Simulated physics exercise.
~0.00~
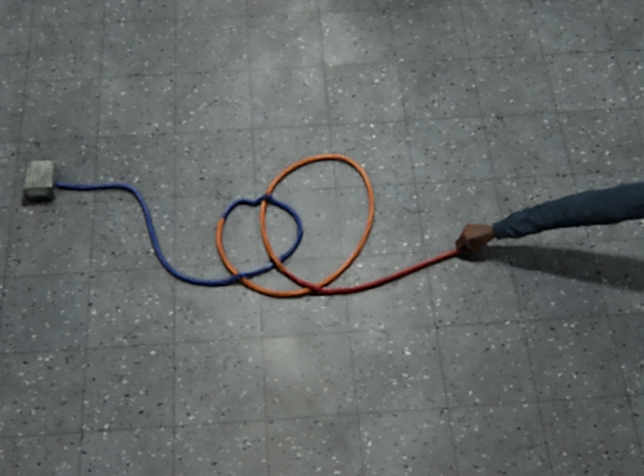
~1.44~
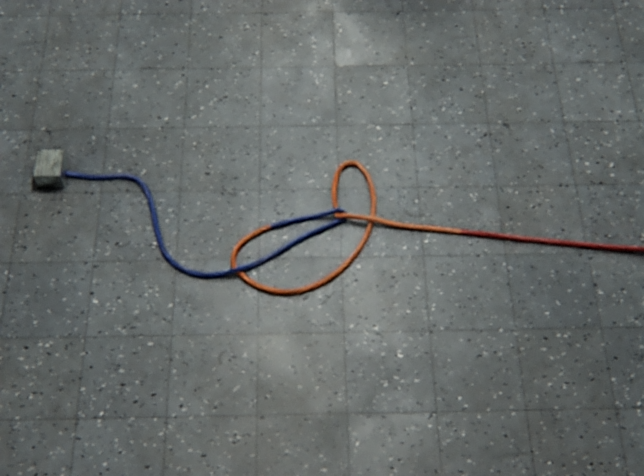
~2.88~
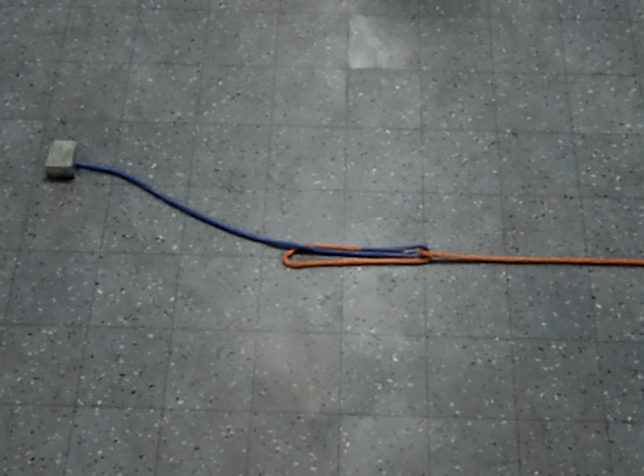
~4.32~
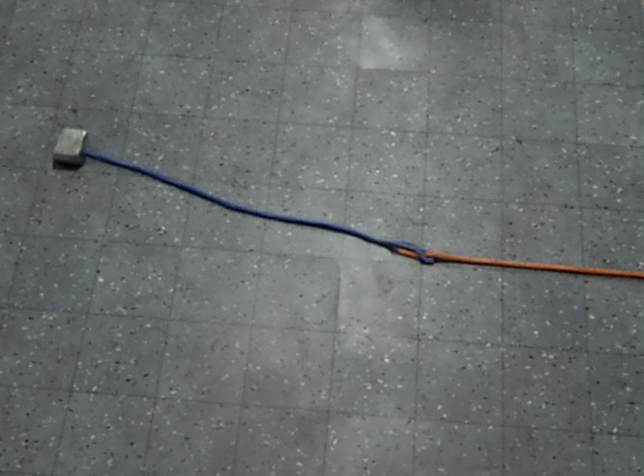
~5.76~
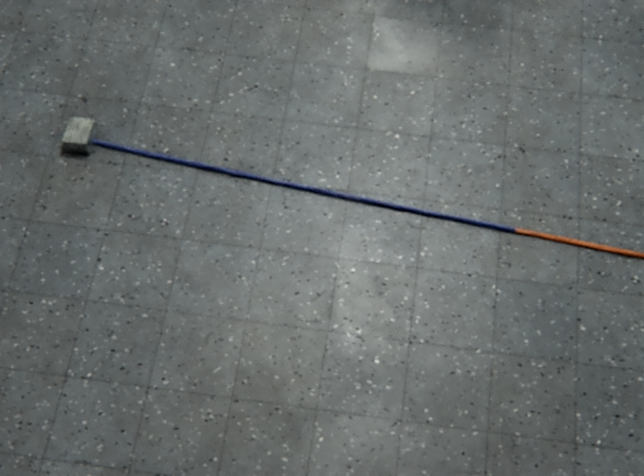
On a speckled gray tiled floor, a hand pulled the red end of a looped blue, orange and red rope to the right, away from a small block at its left end, and the loops narrowed, shrank and slipped out until the rope lay straight.
